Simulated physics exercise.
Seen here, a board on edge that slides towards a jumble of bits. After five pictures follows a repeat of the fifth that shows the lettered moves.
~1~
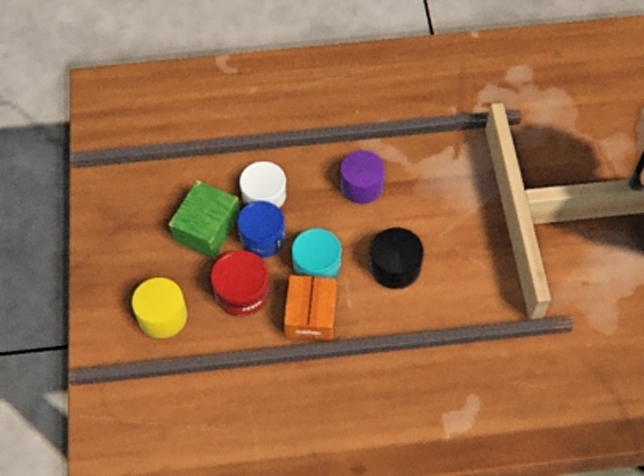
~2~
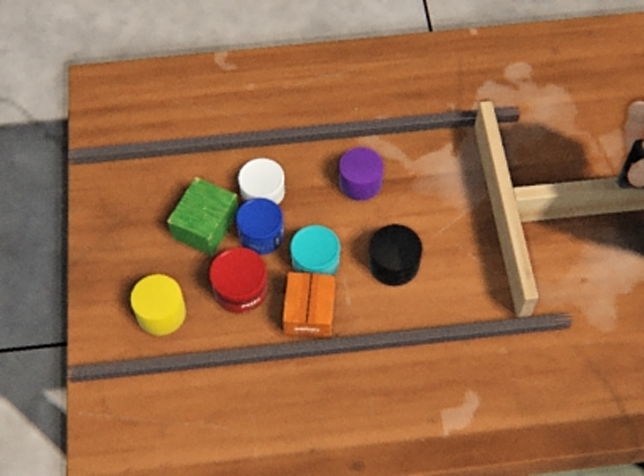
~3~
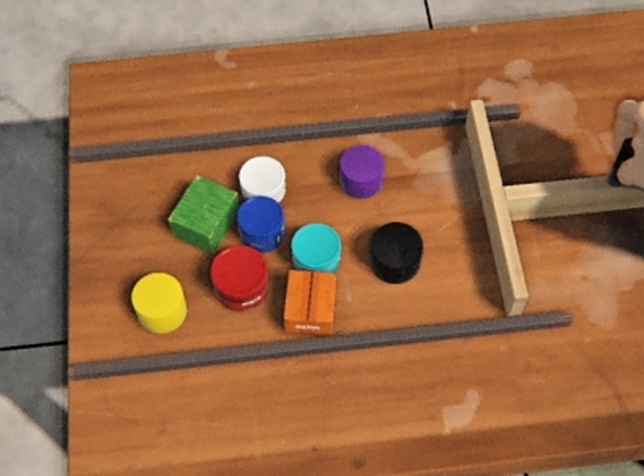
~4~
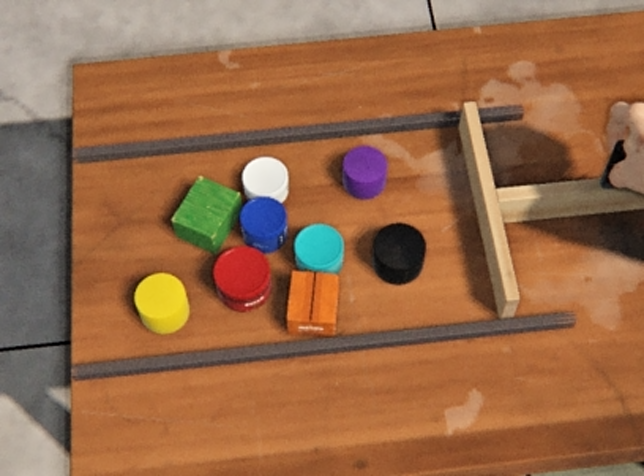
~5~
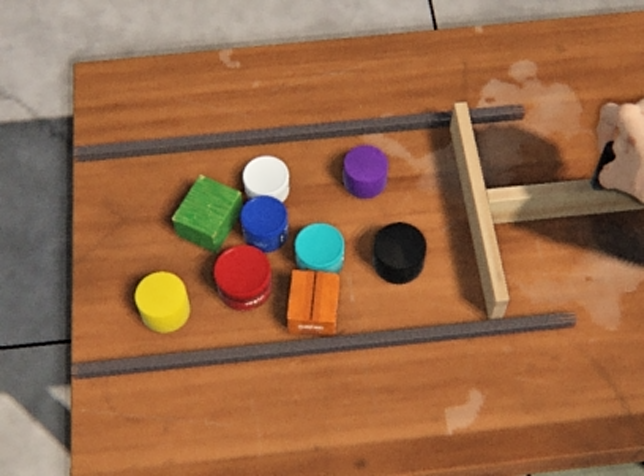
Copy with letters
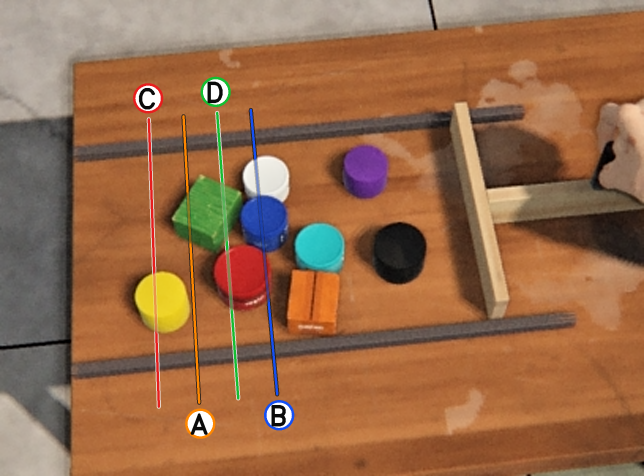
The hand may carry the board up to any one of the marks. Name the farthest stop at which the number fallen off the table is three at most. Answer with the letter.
No farther than C.
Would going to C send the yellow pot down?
Yes.
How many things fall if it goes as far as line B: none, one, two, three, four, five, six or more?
The count is none.
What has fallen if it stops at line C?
The yellow pot.
On the marked copy, A at (191, 249); B at (263, 241); C at (154, 252); D at (227, 245).
With C. Early on, board (363, 208); orange box (310, 307); blue tub (258, 221).
Further on, board (246, 219); yellow pot (127, 332); green block (153, 205).
At the end, board (153, 228); yellow pot over the edge; red jar (75, 308); one fallen.
As for the rest, A is within the limit but short; B is within the limit but short; D is within the limit but short.
